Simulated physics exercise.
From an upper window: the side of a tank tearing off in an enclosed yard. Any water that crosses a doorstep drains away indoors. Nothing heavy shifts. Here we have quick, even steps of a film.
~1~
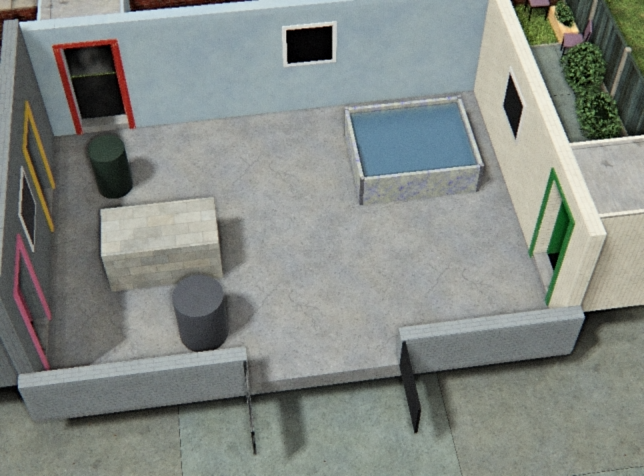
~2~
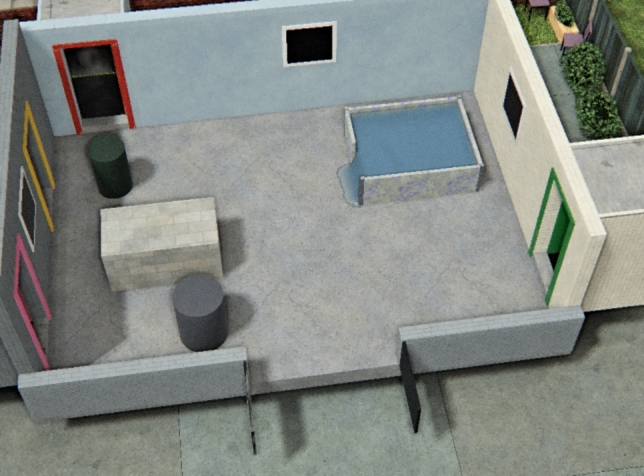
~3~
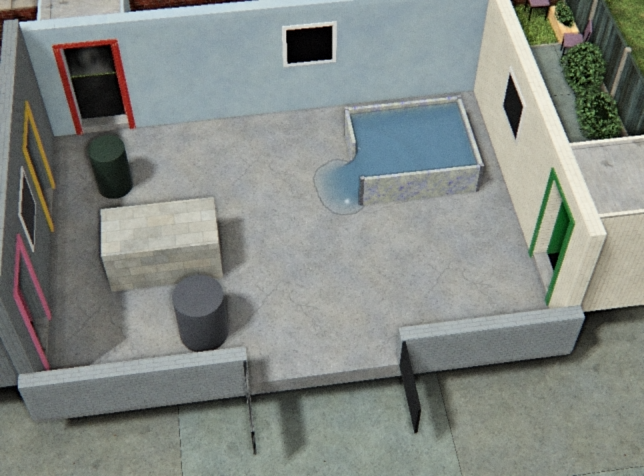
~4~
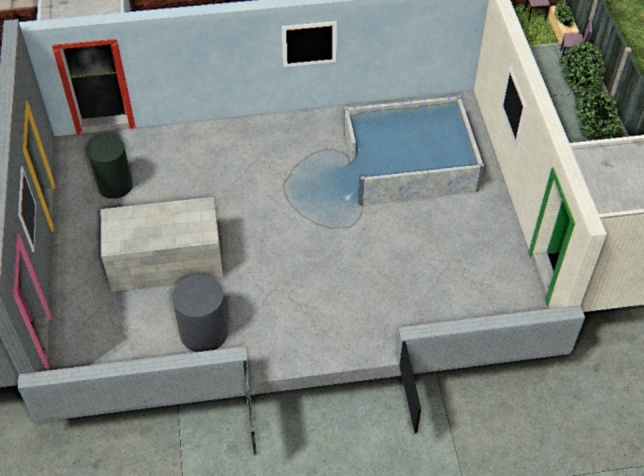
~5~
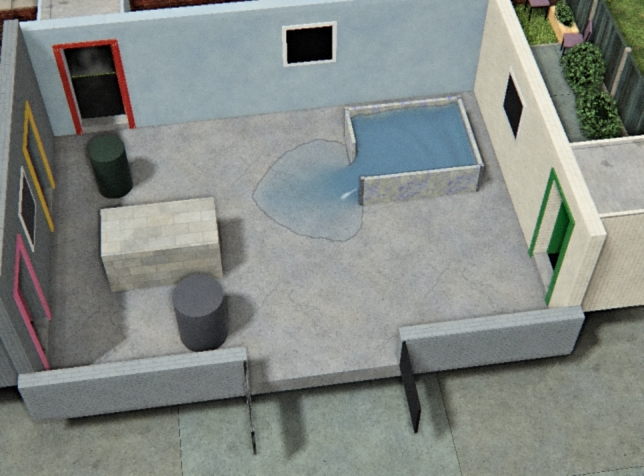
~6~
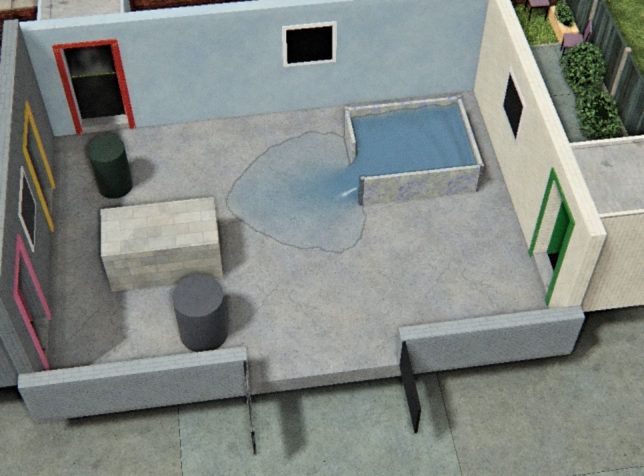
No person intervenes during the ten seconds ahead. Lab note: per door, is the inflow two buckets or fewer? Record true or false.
Red door true; yellow door false; green door true; pink door true.
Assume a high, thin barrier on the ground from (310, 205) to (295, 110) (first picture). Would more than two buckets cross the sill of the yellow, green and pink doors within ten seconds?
The yellow one falls short, the green one falls short and the pink one falls short.
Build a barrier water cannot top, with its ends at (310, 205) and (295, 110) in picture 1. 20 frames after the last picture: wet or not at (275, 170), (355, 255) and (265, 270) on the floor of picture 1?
As listed: Not flooded, flooded, flooded.
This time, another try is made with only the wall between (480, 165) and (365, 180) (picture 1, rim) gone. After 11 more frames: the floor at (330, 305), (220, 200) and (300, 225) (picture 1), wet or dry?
One by one: Waterlogged; unsoaked; unsoaked.
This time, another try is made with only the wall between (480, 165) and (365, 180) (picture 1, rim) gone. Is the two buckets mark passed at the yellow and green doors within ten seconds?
Result - yellow: Within bounds; green: Beyond the limit.
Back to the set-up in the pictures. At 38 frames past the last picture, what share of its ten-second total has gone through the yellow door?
Roughly 75 per cent.
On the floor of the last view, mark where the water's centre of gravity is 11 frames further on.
Near pixel (340, 182).
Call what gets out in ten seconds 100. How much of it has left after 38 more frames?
65 per cent.
A moment on, water covers 25 % of the floor; the red door not reached, the yellow door not reached, the green door not reached, the pink door not reached.
Next, water covers 40 % of the floor; the red door not reached, the yellow door wet at the sill, nothing in, the green door not reached, the pink door not reached.
Then, water covers 50 % of the floor; the red door wet at the sill, nothing in, the yellow door over two buckets in, the green door not reached, the pink door wet at the sill, nothing in.
Later, water covers 60 % of the floor; the red door wet at the sill, nothing in, the yellow door far over two buckets in, the green door not reached, the pink door wet at the sill, nothing in.
In the end, water covers 55 % of the floor; the red door wet at the sill, nothing in, the yellow door far over two buckets in, the green door not reached, the pink door under two buckets in.
